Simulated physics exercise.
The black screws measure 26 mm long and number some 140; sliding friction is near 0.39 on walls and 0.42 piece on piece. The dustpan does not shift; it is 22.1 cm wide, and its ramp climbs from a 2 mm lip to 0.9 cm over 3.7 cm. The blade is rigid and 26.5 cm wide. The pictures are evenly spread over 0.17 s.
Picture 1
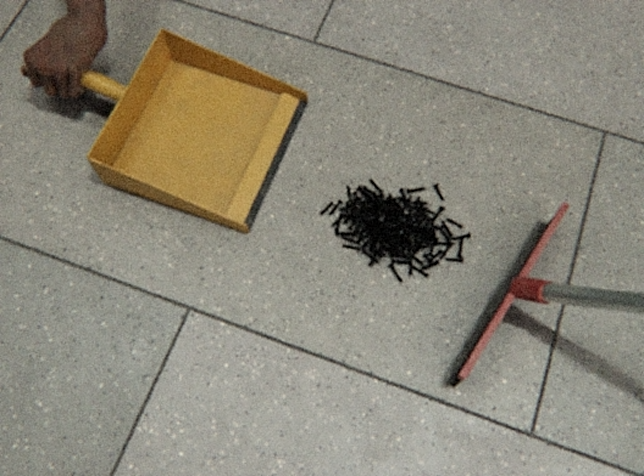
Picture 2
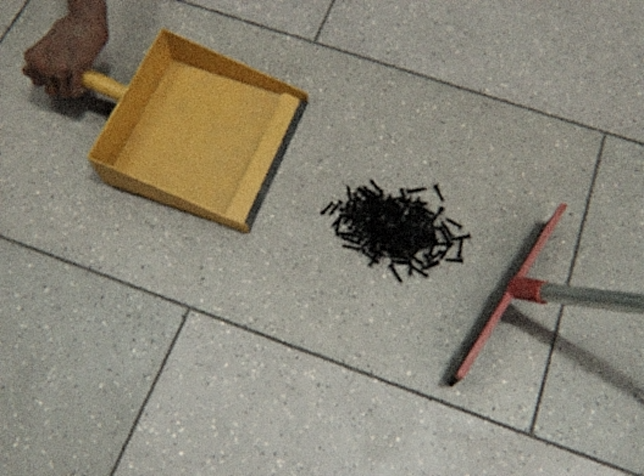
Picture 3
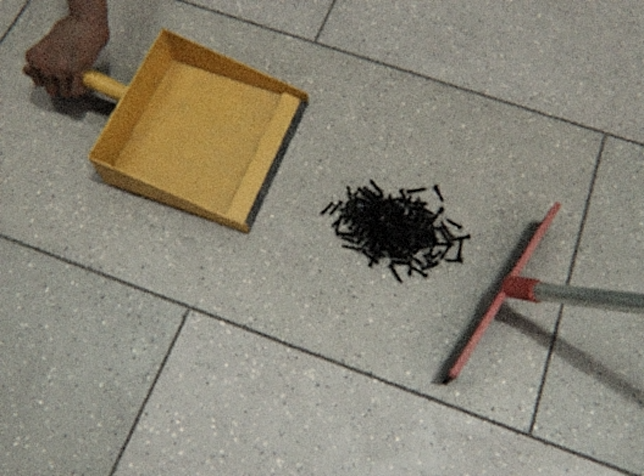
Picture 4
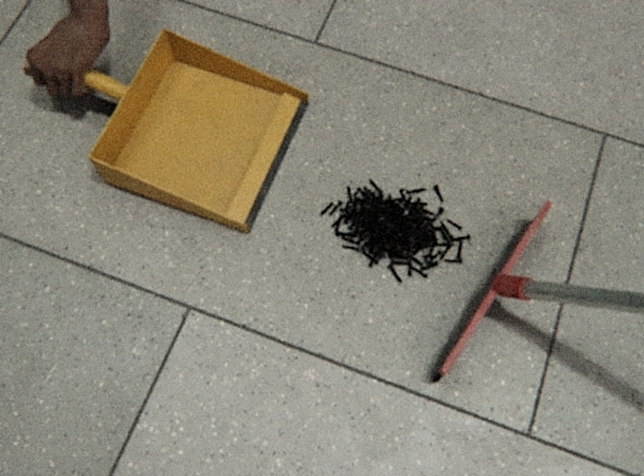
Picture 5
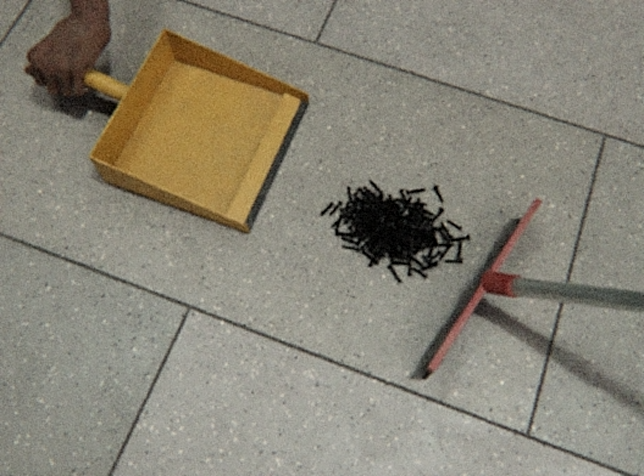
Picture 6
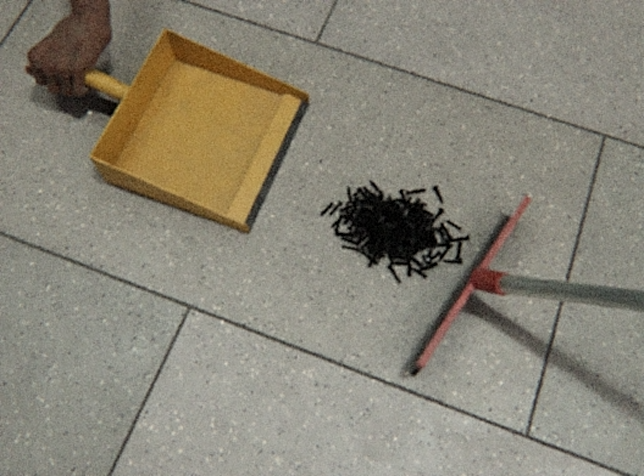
On a speckled grey tiled floor, a red squeegee slides left toward a still pile of black screws while a hand holds a yellow dustpan.
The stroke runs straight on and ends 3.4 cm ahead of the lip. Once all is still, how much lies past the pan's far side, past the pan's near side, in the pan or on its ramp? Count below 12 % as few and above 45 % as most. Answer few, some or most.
Far side: Few, near side: Few, pan: Few.
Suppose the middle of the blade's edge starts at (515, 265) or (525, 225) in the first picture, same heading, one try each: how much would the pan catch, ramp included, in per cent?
About 10 and 20 per cent.
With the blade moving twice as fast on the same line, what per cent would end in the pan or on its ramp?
Then about 20 per cent.
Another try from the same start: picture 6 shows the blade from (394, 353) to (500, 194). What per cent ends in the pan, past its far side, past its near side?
Pan 10, far 0, near 5.
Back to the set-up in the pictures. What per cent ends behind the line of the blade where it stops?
Some 5 per cent.
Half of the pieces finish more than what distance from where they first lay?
Roughly 14 cm.
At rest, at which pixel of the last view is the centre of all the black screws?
Near (303, 189).
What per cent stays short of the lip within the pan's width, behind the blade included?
Some 95 per cent.
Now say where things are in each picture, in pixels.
In the first picture, blade from (463, 376) to (562, 210), moved 0.0 cm, 0 of the pieces shifted so far; middle of the pieces at (396, 232); pan at (195, 137).
In the second picture, blade from (460, 375) to (560, 210), moved 0.2 cm, 0 of the pieces shifted so far; middle of the pieces at (396, 232).
In the third picture, blade from (454, 374) to (555, 209), moved 0.9 cm, 0 of the pieces shifted so far; middle of the pieces at (396, 232).
In the fourth picture, blade from (444, 371) to (546, 208), moved 2.0 cm, 0 of the pieces shifted so far; middle of the pieces at (395, 233).
In the fifth picture, blade from (432, 368) to (535, 205), moved 3.4 cm, 0 of the pieces shifted so far; middle of the pieces at (395, 233).
In the sixth picture, blade from (420, 365) to (525, 203), moved 4.7 cm, 0 of the pieces shifted so far; middle of the pieces at (395, 233); pan at (197, 137).
Then, 0.30 s after the last picture, middle of the blade 19 cm from the lip; 0 % over the lip, far side 0 %, near side 0 %.
Then, 0.50 s after the last picture, middle of the blade 11 cm from the lip; 0 % over the lip, far side 0 %, near side 0 %.
Then, 0.81 s after the last picture, middle of the blade 7 cm from the lip; 0 % over the lip, far side 0 %, near side 0 %.
In the end, far side 0 %, near side 0 %, pan 0 %, in front of the lip or behind the blade 95 %.
